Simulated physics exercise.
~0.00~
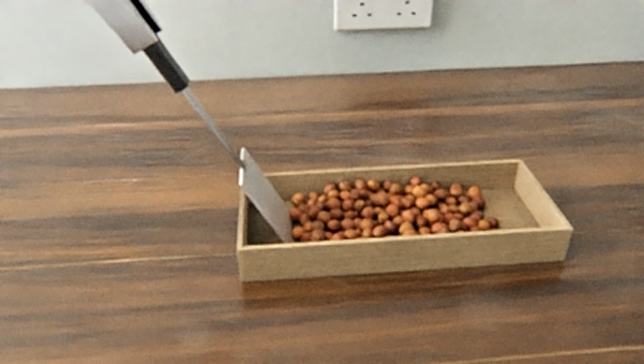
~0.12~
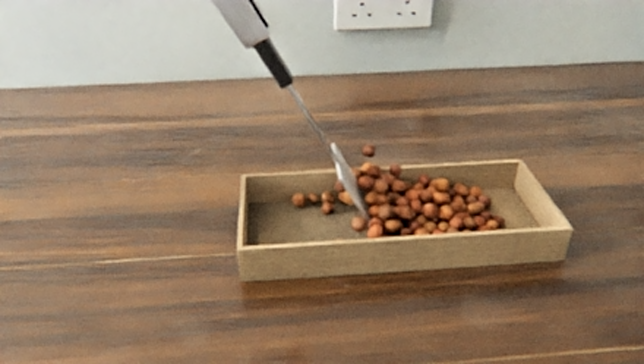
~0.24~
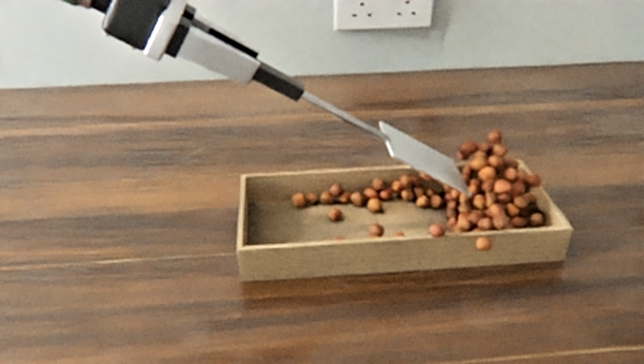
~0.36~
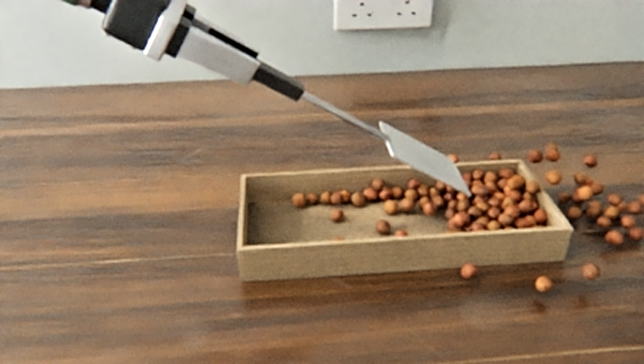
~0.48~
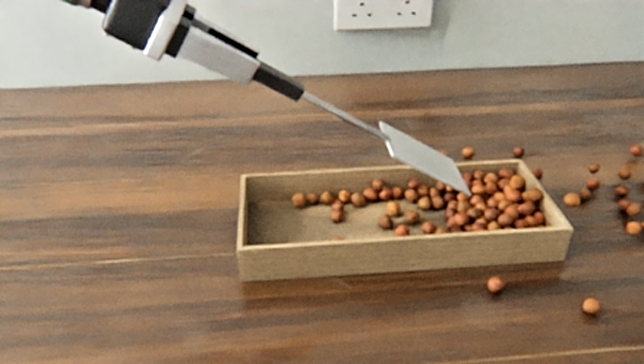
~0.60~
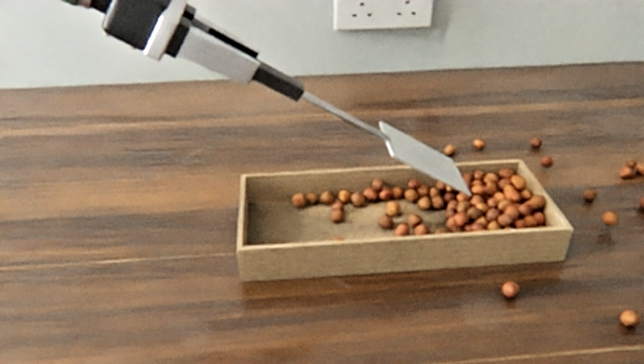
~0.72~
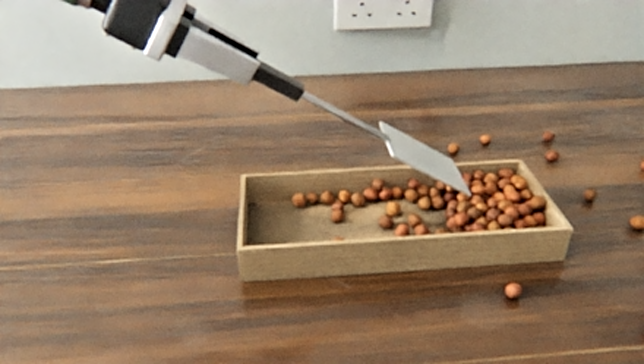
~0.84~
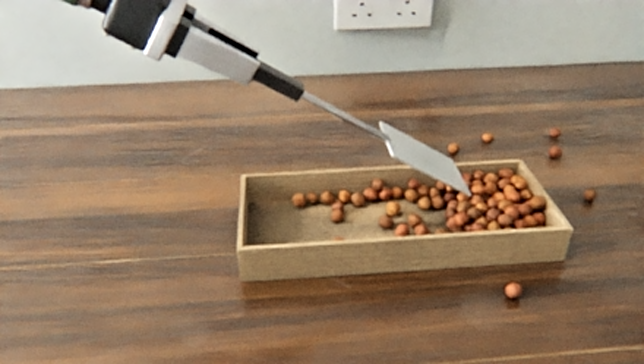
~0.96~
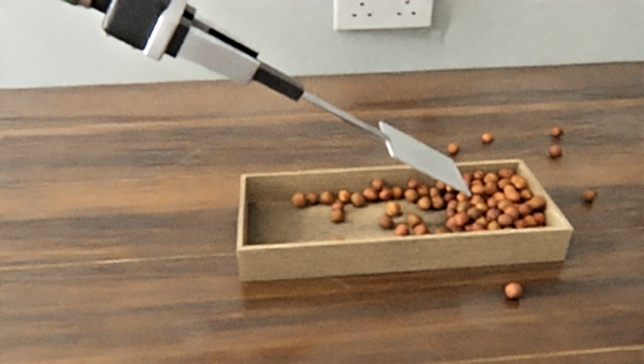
On a wooden table, a spatula pushes hazelnuts right through a tray, spilling some over the edge.
